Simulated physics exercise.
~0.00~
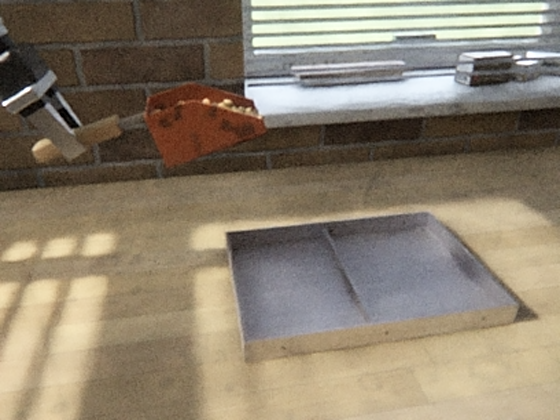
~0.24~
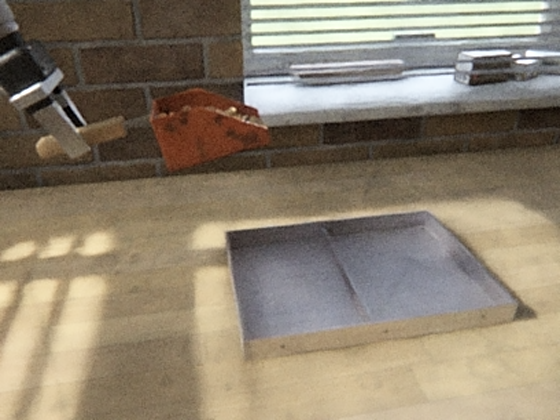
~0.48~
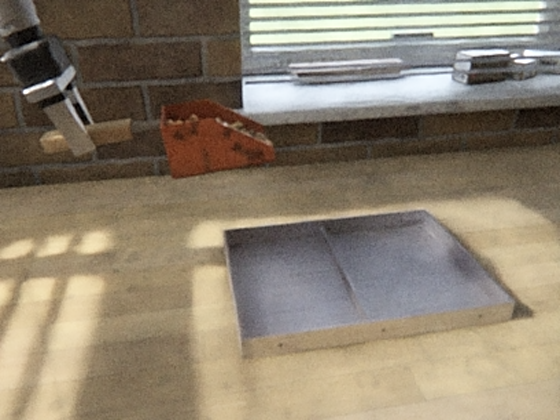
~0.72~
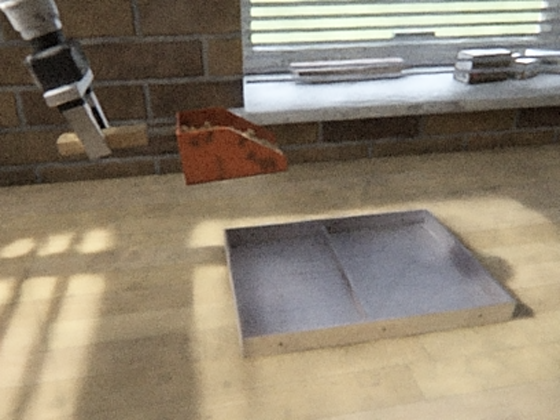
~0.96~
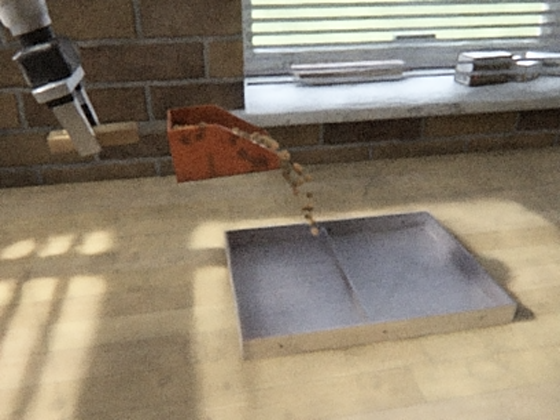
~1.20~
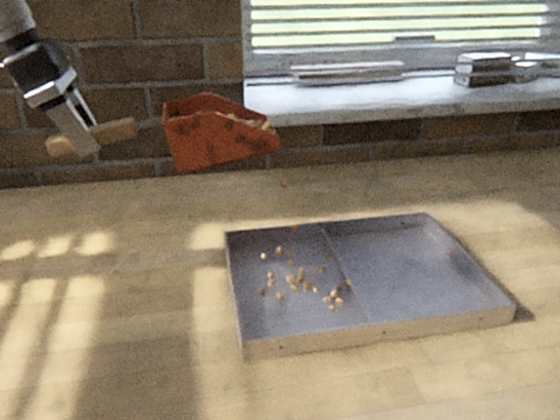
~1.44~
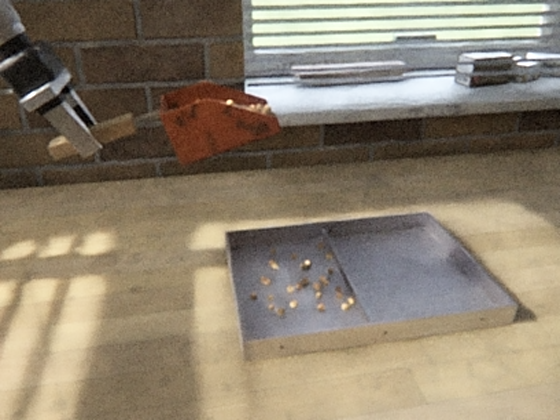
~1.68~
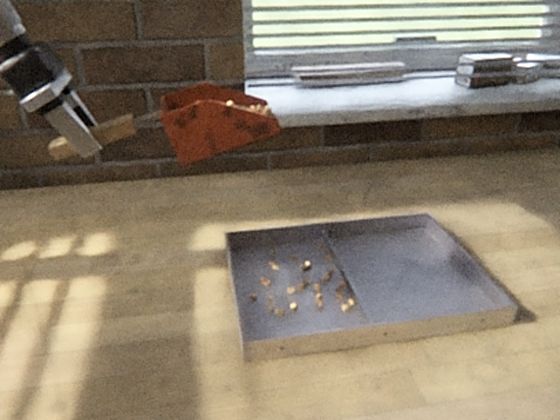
A robot arm lowers an orange scoop, spills some chickpeas into the tray, then lifts back.
